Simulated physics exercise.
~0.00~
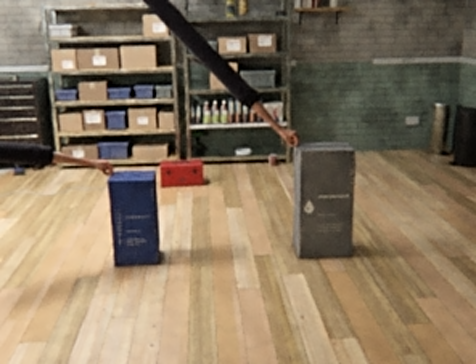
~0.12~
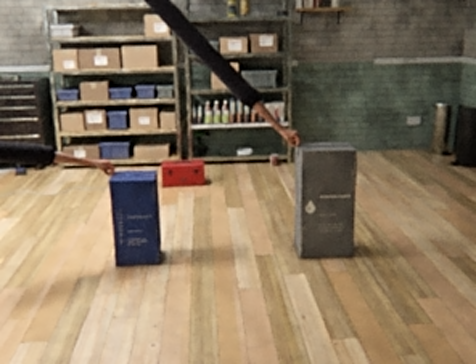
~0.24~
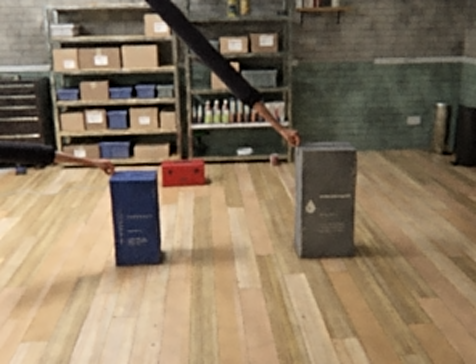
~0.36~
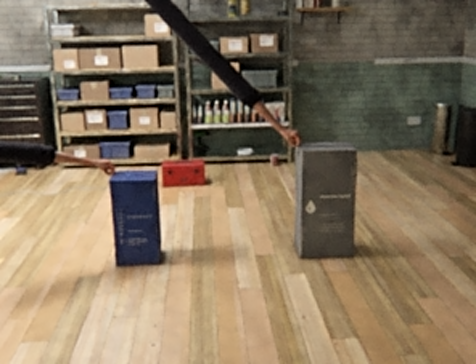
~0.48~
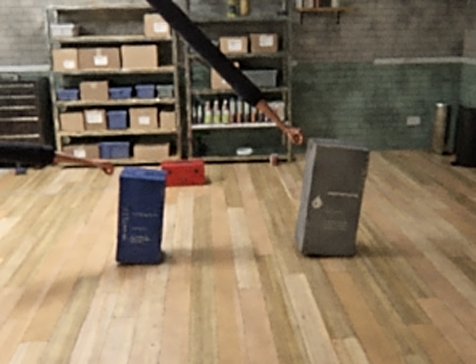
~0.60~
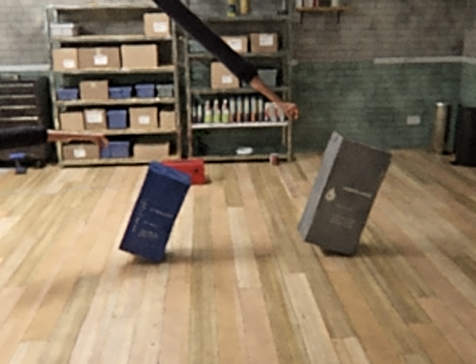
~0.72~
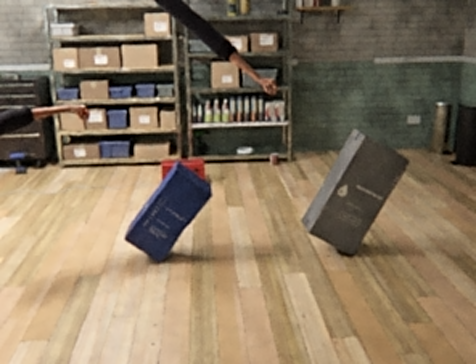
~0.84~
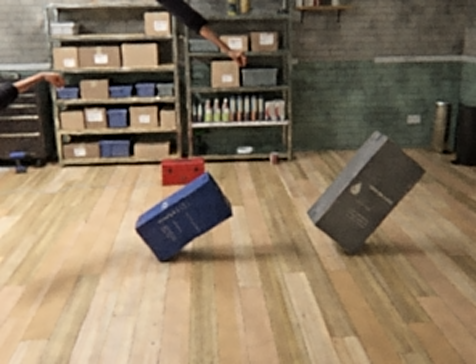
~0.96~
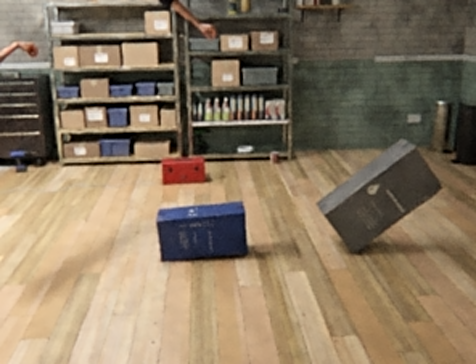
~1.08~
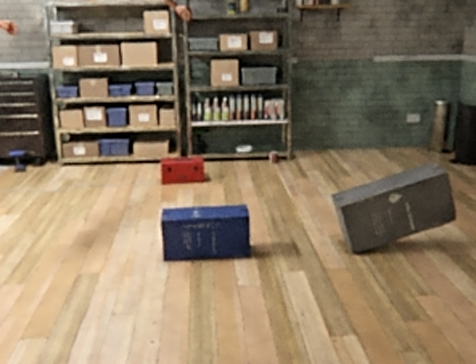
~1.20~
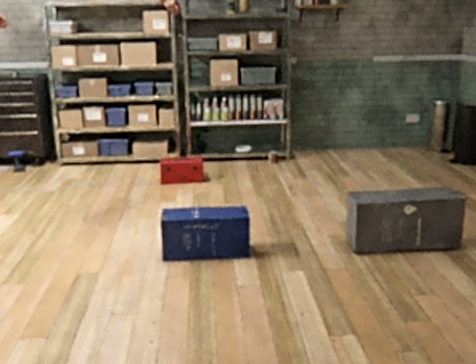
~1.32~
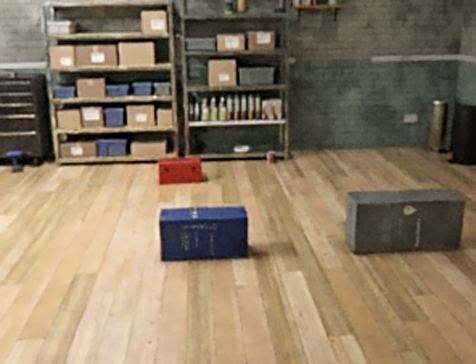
Two hands tipping a blue box and a taller grey box rightward until both topple onto their sides, the blue landing first.
